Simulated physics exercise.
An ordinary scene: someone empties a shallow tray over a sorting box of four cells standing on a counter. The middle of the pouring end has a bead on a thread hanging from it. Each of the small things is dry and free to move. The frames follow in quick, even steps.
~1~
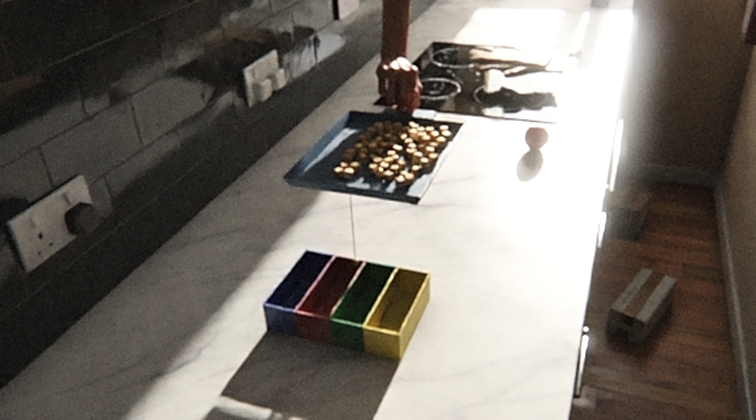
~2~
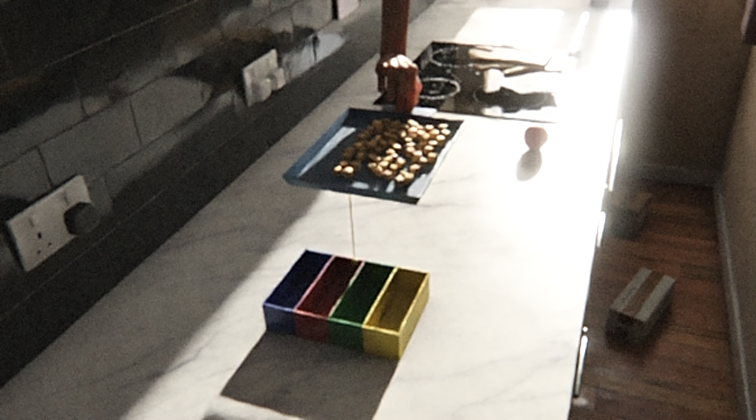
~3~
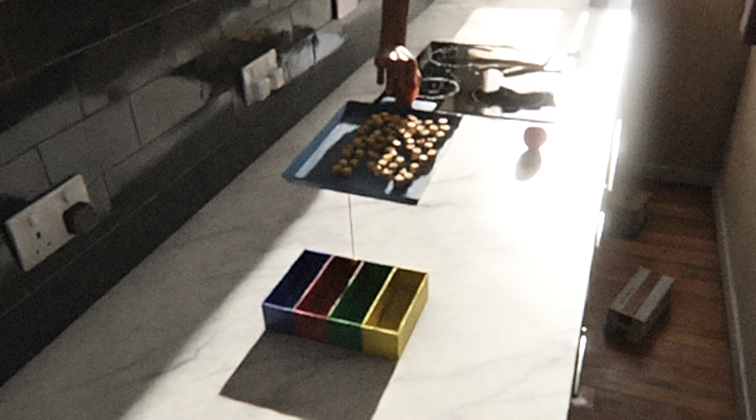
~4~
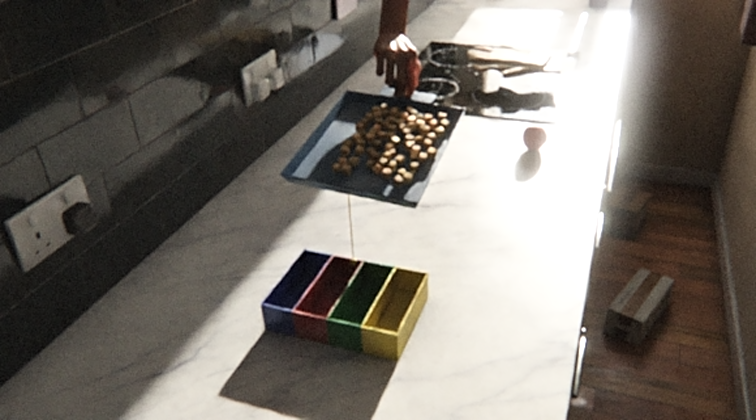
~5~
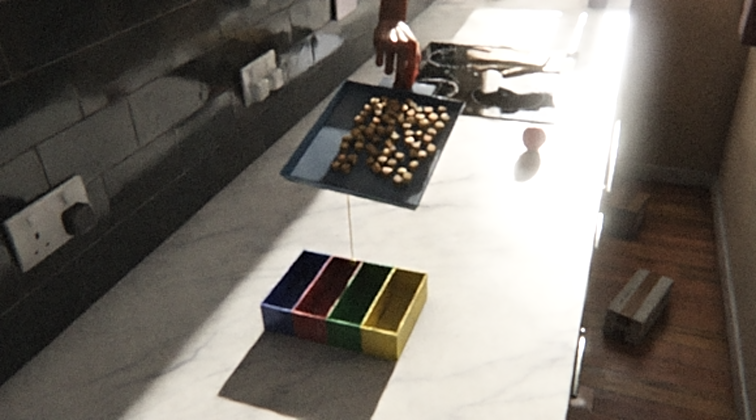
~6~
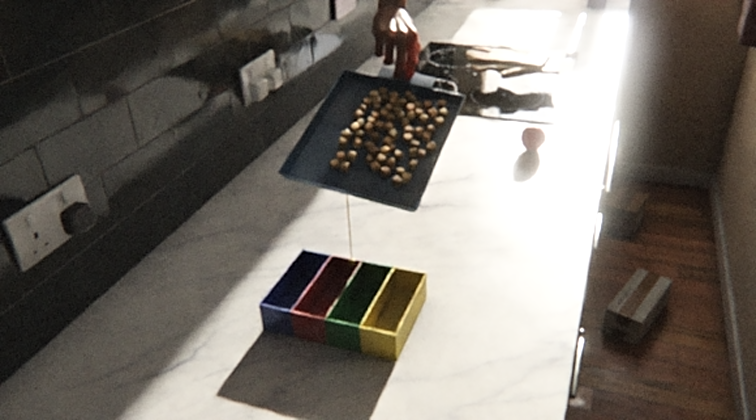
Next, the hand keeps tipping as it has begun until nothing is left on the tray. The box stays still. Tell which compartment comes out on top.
It is yellow that comes out on top.
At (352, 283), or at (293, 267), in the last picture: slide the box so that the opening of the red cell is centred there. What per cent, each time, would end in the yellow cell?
It works out to 50 percent and then 0 percent.
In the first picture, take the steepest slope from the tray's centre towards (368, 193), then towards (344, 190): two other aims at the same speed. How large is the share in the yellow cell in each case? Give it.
The first comes to 30 %, while the second comes to 10 %.
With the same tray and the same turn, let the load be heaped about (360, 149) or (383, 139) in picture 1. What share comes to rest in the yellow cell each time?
40 per cent for the first try, 50 per cent for the second.
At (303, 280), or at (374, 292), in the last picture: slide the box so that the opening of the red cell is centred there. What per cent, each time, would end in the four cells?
Estimates in order: 20 percent, 100 percent.
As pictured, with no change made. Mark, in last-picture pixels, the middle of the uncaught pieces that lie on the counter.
Roughly at pixel (465, 337).
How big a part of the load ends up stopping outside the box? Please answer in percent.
Roughly 30 in a hundred.
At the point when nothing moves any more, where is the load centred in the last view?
Last view, centre at rest - approx. (404, 320).
Soon, tray tipped steeply; most on the tray; a stray few in the yellow cell; a stray few in the green cell; about a quarter falling or outside the box.
A while on, tray tipped past a quarter turn; about half in the yellow cell; a small part in the green cell; about a third falling or outside the box.
Towards the end, tray tipped past a quarter turn; about half in the yellow cell; a small part in the green cell; about a third falling or outside the box.
Finally, tray tipped past a quarter turn; about half in the yellow cell; a small part in the green cell; none in the red cell; none in the blue cell; about a third outside the box.
